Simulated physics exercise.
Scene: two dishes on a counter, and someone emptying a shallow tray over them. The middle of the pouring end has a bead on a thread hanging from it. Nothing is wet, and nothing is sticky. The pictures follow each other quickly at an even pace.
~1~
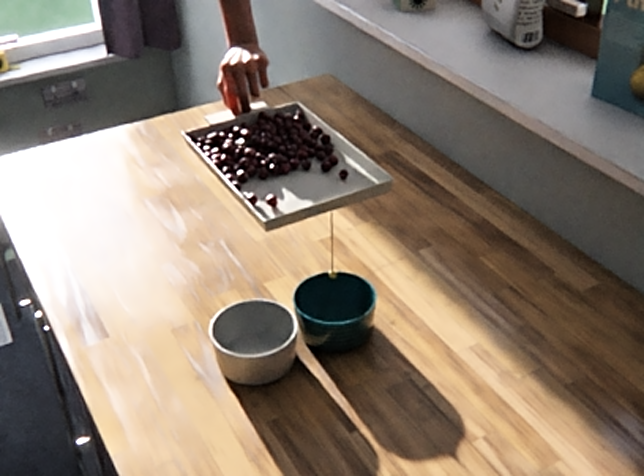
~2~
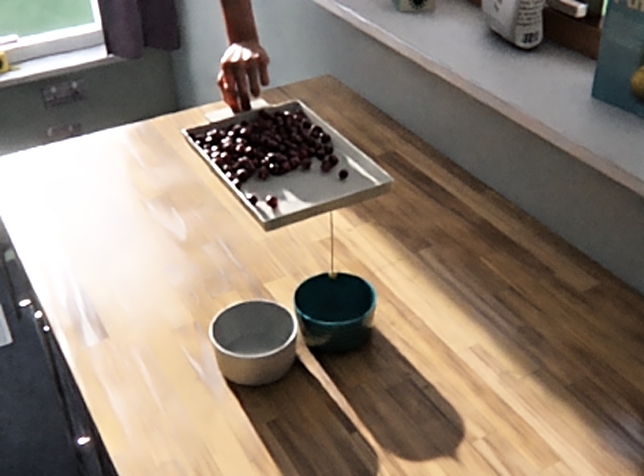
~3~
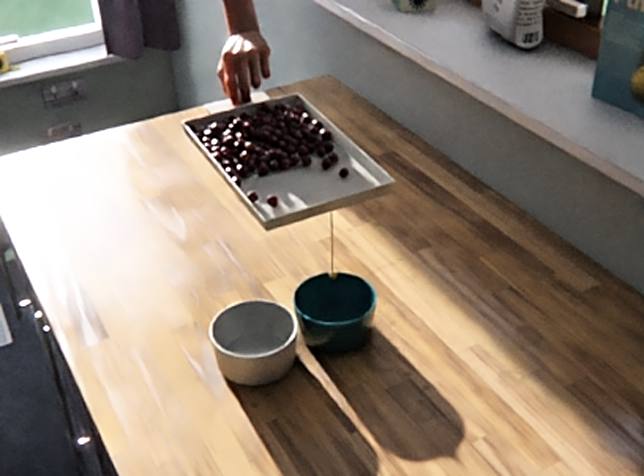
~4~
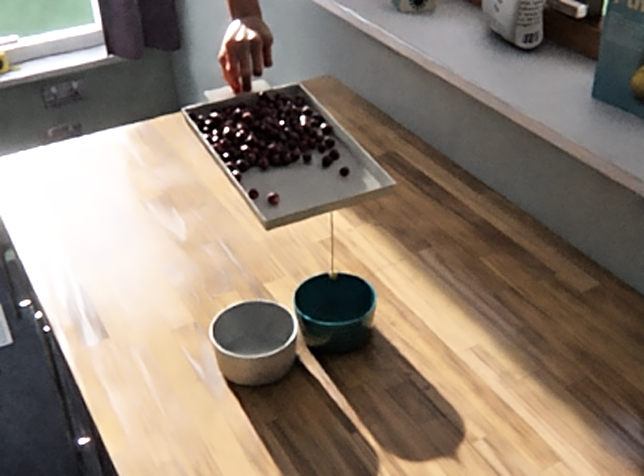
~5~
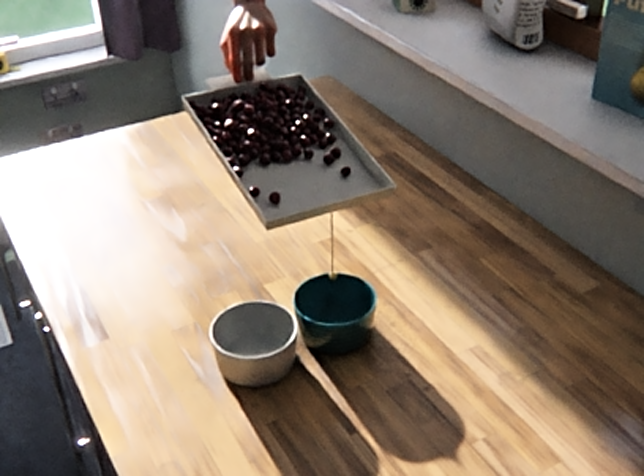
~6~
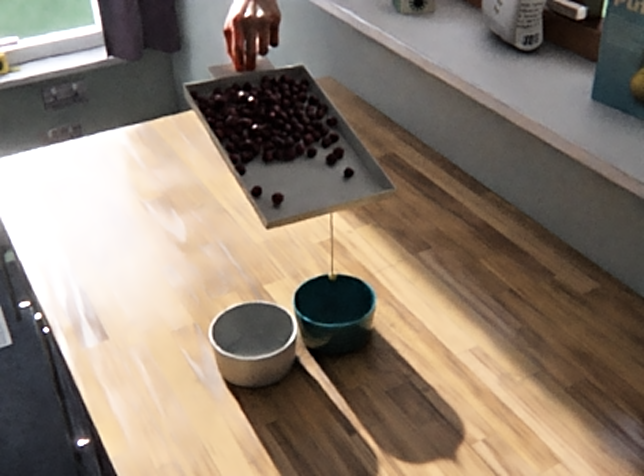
A hand holds a shallow, pale tray of dark red cherries above a sunlit wooden counter, seen from above at an angle in a room with grey walls. Beneath its near end, where a bead hangs on a thread, sit a whitish bowl on the left and a teal one on the right. The hand raises the tray's far end, tilting it towards the near right corner, and a few cherries shift slightly while the camera stays still.
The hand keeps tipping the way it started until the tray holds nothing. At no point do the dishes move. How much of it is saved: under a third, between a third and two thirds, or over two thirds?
Smaller than a third.
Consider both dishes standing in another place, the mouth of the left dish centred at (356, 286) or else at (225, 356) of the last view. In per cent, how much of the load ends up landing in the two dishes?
In order, 40 % and 10 %.
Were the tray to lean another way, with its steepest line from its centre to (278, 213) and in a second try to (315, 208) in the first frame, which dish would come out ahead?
One: The left dish. Two: The dish on the right.
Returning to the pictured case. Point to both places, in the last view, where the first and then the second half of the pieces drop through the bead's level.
Roughly at (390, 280) first, and then at (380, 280).
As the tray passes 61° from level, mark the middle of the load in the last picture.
Look close to (344, 184) in the last picture.
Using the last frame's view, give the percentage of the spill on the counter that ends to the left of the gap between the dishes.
Share to the left: Near 0 per cent.
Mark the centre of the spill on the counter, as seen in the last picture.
At about (427, 349).
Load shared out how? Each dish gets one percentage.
Left dish keeps 0 %, right dish keeps 20 %.
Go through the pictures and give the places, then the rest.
In the first frame, corners of the pouring end at (266, 218) and (390, 178), level; middle of the load at (262, 147), dried cherries; left dish at (274, 366); right dish at (356, 333); bead on its thread at (333, 275).
In the second frame, corners of the pouring end at (266, 219) and (390, 179), level; middle of the load at (262, 146).
In the third frame, corners of the pouring end at (266, 218) and (391, 180), tipped barely, lowest at the right corner; middle of the load at (262, 140).
In the fourth frame, corners of the pouring end at (267, 218) and (391, 182), tipped a little, lowest at the right corner; middle of the load at (262, 132).
In the fifth frame, corners of the pouring end at (268, 218) and (392, 185), tipped a little, lowest at the right corner; middle of the load at (264, 125).
In the sixth frame, corners of the pouring end at (269, 219) and (392, 187), tipped clearly, lowest at the right corner; middle of the load at (266, 119), a small part on the move; left dish at (273, 368); right dish at (356, 335).
Soon, tray tipped steeply; most on the tray; a stray few in the right dish; a stray few outside both; a small part in the air.
A while on, tray tipped right over; about two thirds on the tray; a small part in the right dish; about a quarter outside both; a small part in the air.
Towards the end, tray tipped past a quarter turn; about a quarter in the right dish; most outside both.
Finally, tray tipped past a quarter turn; none in the left dish; about a quarter in the right dish; most outside both.
